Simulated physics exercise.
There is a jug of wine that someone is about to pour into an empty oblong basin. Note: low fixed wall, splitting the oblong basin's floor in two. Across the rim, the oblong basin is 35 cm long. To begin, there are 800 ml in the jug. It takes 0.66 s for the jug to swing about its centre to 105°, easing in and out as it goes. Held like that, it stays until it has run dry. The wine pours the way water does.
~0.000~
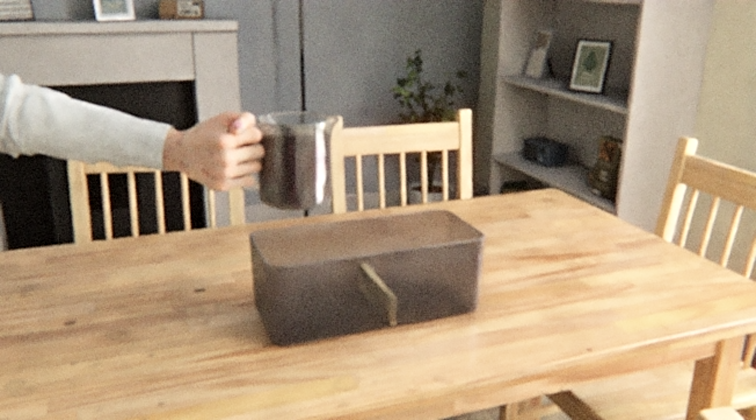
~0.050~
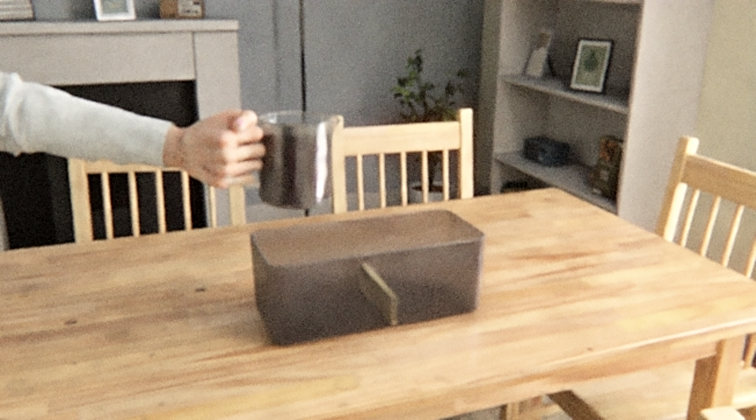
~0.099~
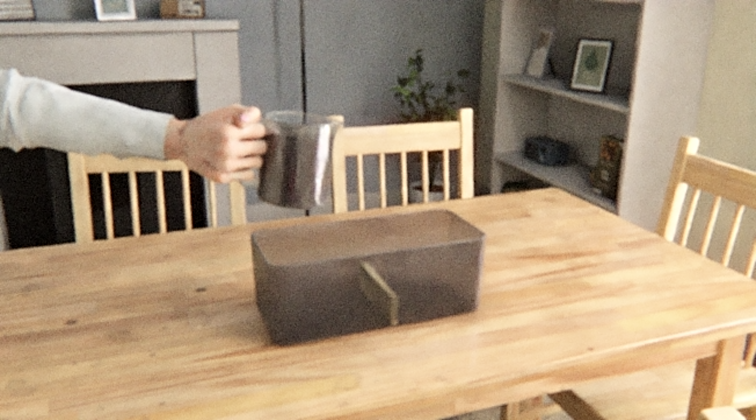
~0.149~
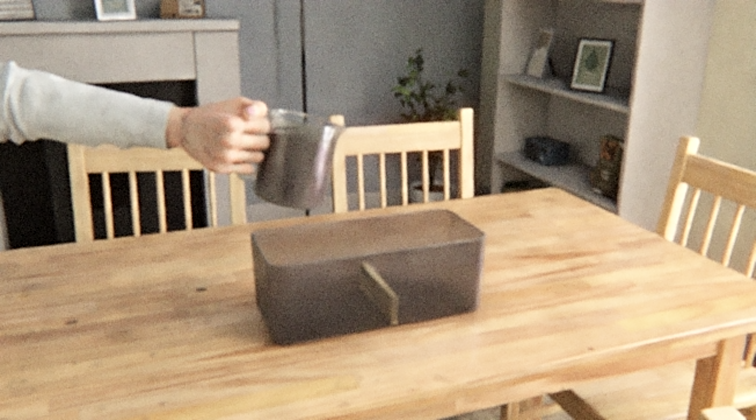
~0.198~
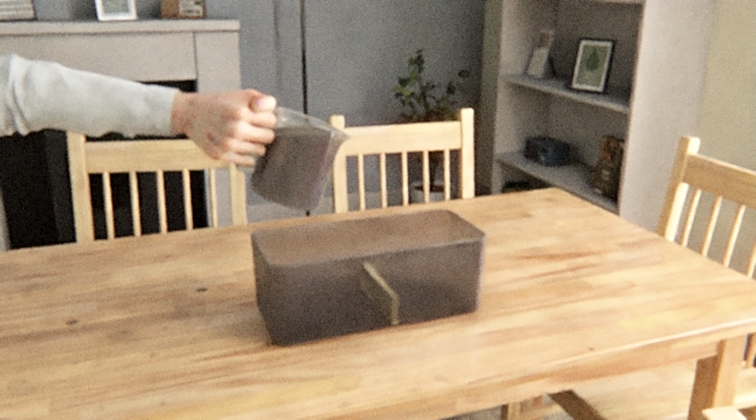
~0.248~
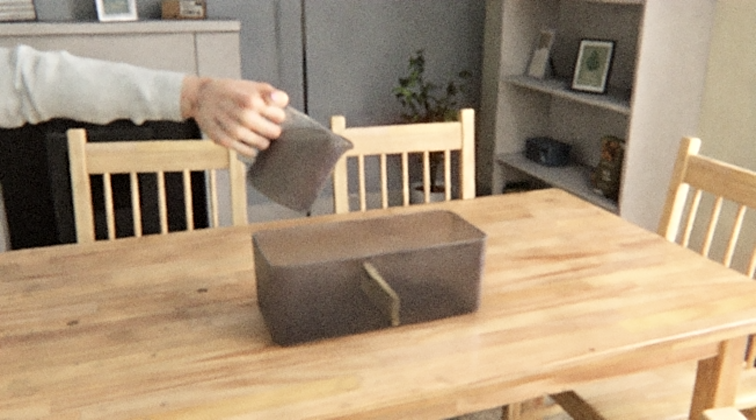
A hand held a jug of dark liquid above a long, dark basin on a wooden table, then gradually tilted it to the right, slowly at first, until it leaned noticeably over the basin.
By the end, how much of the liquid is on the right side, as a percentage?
Around 65 percent.
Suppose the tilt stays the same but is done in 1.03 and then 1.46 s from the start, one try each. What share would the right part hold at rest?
In order, 70 and 70 per cent.
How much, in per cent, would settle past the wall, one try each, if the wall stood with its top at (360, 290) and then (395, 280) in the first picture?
I'd put it at about 90 per cent for the first and about 15 per cent for the second.
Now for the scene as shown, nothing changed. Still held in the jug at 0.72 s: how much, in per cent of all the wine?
About 18 % is still there.
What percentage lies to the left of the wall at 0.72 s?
Roughly 20 in a hundred.
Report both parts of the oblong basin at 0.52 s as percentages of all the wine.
1 per cent left and 16 right, roughly.
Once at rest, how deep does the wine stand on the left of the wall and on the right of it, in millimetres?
Around 10 mm deep on the left, around 24 mm deep on the right.
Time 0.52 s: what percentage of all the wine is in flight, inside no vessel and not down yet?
Around 24 percent.
By 0.52 s the tilt is 94° and 60 per cent is still to pour, 1 is left of the wall and 15 right of it.
By 0.72 s the tilt is 105° and 17 per cent is still to pour, 19 is left of the wall and 49 right of it.
By 0.93 s the tilt is 105° and 4 per cent is still to pour, 28 is left of the wall and 65 right of it.
By 1.16 s the tilt is 105° and 0 per cent is still to pour, 34 is left of the wall and 65 right of it.
At rest 34 per cent lies left of the wall, 65 right of it and 1 outside.
